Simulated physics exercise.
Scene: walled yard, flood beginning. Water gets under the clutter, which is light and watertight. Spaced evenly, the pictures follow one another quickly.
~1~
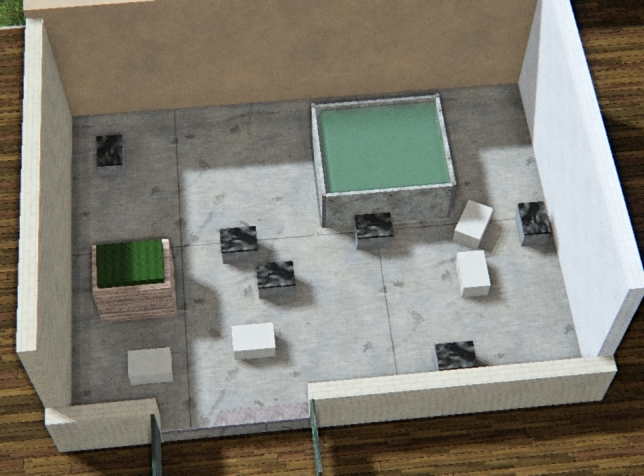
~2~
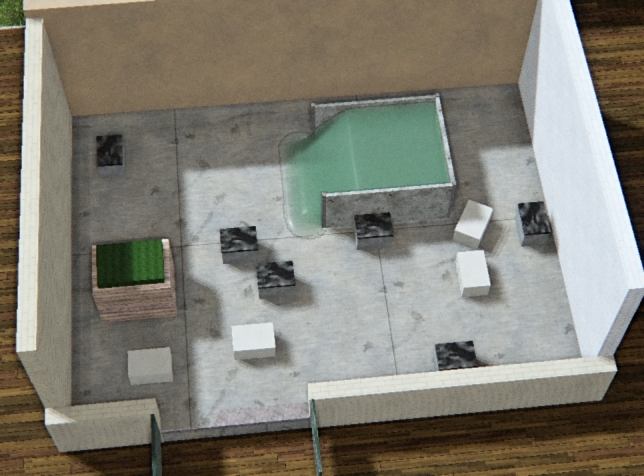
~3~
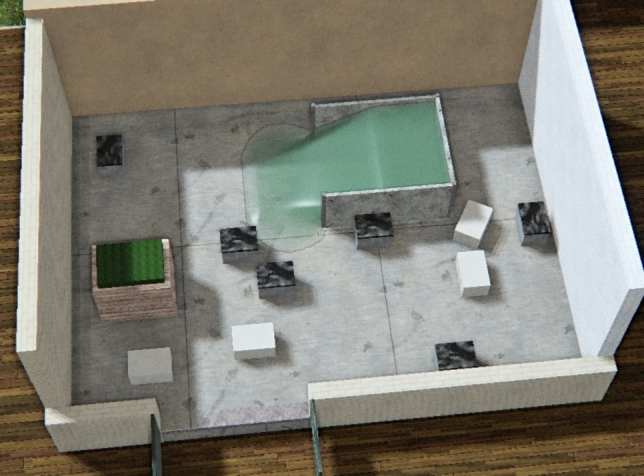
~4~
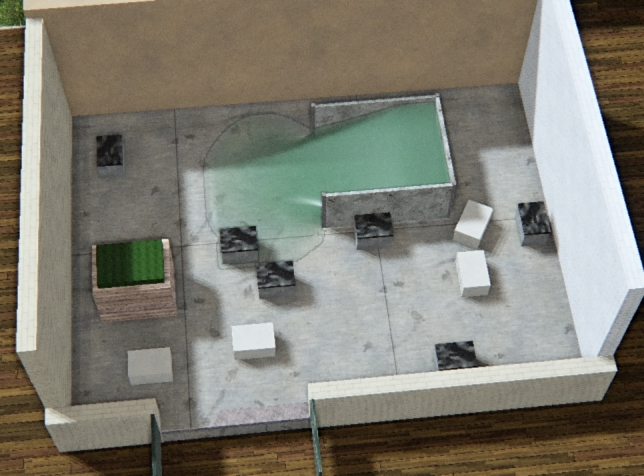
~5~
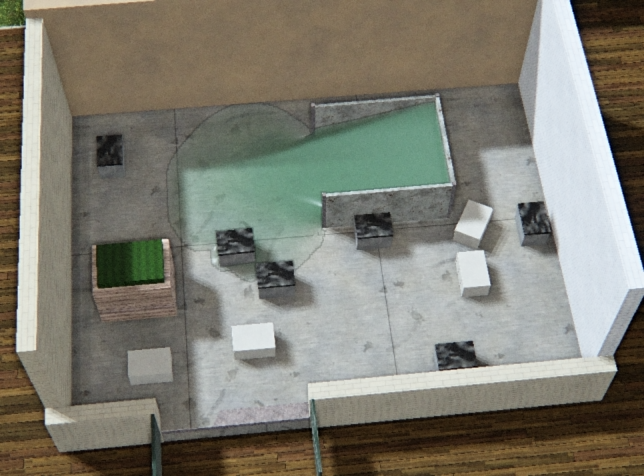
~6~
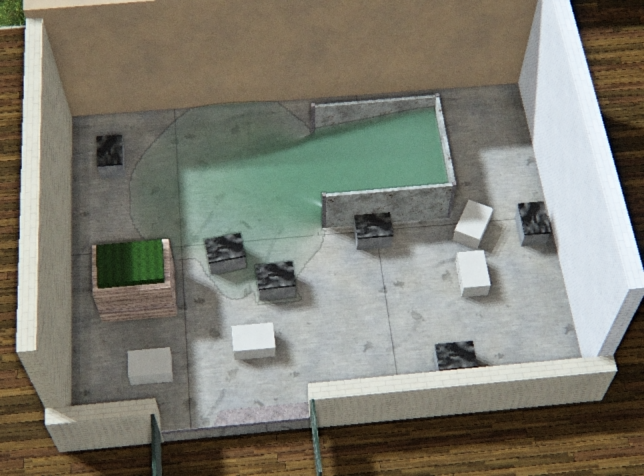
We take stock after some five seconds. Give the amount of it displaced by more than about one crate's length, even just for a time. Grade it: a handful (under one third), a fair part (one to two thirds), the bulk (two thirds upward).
A fair part.
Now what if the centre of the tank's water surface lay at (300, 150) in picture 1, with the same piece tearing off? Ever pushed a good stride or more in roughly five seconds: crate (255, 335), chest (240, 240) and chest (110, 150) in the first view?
Item one travelled far enough, item two travelled far enough, item three travelled far enough.
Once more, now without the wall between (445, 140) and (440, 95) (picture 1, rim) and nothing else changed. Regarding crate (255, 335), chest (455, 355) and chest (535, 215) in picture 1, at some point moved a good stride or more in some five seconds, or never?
The first: Fell short; the second: Went past that; the third: Went past that.
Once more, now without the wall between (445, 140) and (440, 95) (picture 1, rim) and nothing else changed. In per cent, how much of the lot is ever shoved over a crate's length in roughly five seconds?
Roughly 40 in a hundred.
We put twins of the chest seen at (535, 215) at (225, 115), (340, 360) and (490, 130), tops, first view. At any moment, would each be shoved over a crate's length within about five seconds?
Twin one: Slides well clear; twin two: Barely shifts; twin three: Barely shifts.
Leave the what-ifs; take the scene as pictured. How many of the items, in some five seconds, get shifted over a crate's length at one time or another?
You get 5.
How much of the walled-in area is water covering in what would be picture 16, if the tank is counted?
I'd estimate around 50 percent.
A moment on, 1 of 10 are well off their spots; 1 afloat.
Next, 2 of 10 are well off their spots; 2 afloat.
Later, 3 of 10 are well off their spots; 2 afloat.
In the end, 5 of 10 are well off their spots, and 5 have been at some point; 3 afloat.
